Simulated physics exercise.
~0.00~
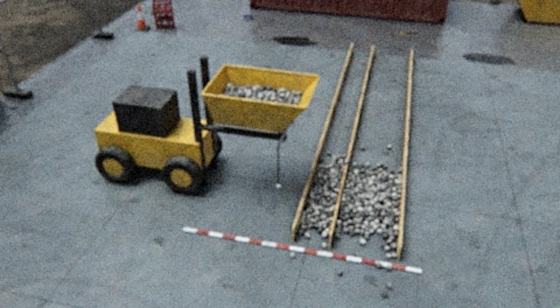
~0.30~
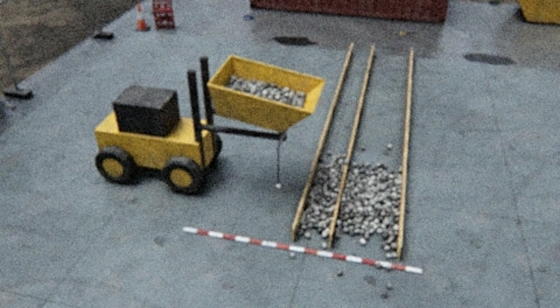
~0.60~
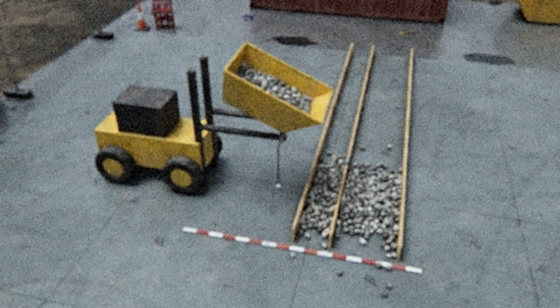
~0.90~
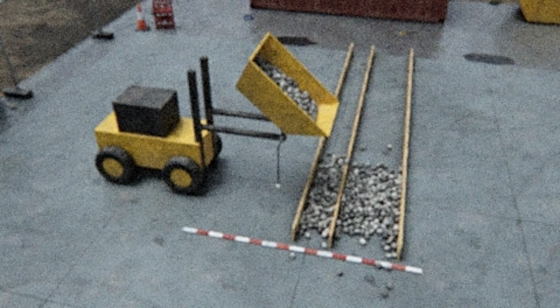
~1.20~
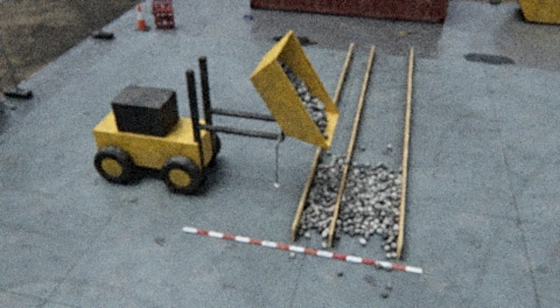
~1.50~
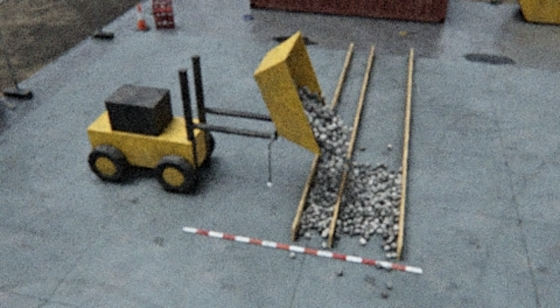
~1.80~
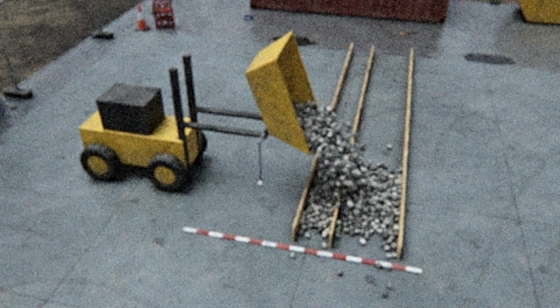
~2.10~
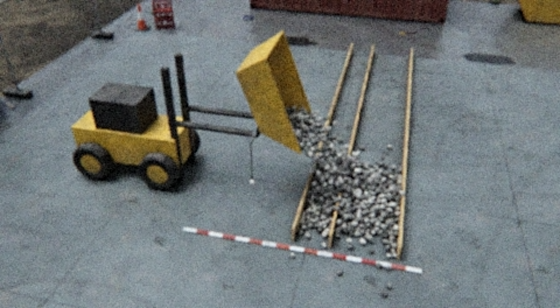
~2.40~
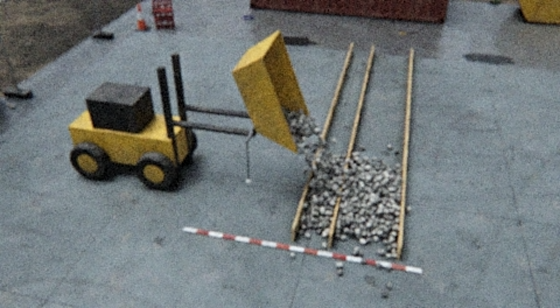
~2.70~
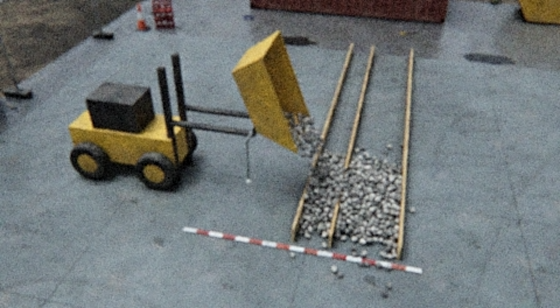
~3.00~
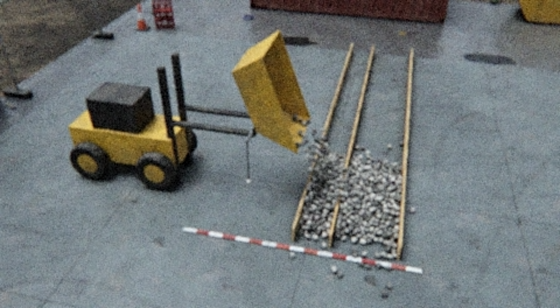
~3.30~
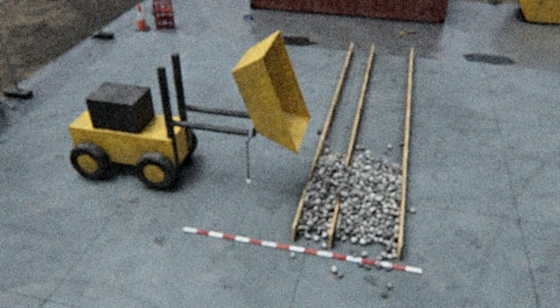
The clip opens on a yellow forklift holding a raised skip of grey stones beside three wooden planks, with an earlier load already lying loose between them and a striped staff in front. The skip tips steadily to the right, its stones sliding toward the lower edge. As it grows steep, the forklift backs away to the left and the stones pour out over the nearest plank, spreading across both bays. The machine then stops, the skip holding its steep tilt while the stream thins to a trickle. Finally the skip hangs empty above a broader, fuller heap lying across both bays.
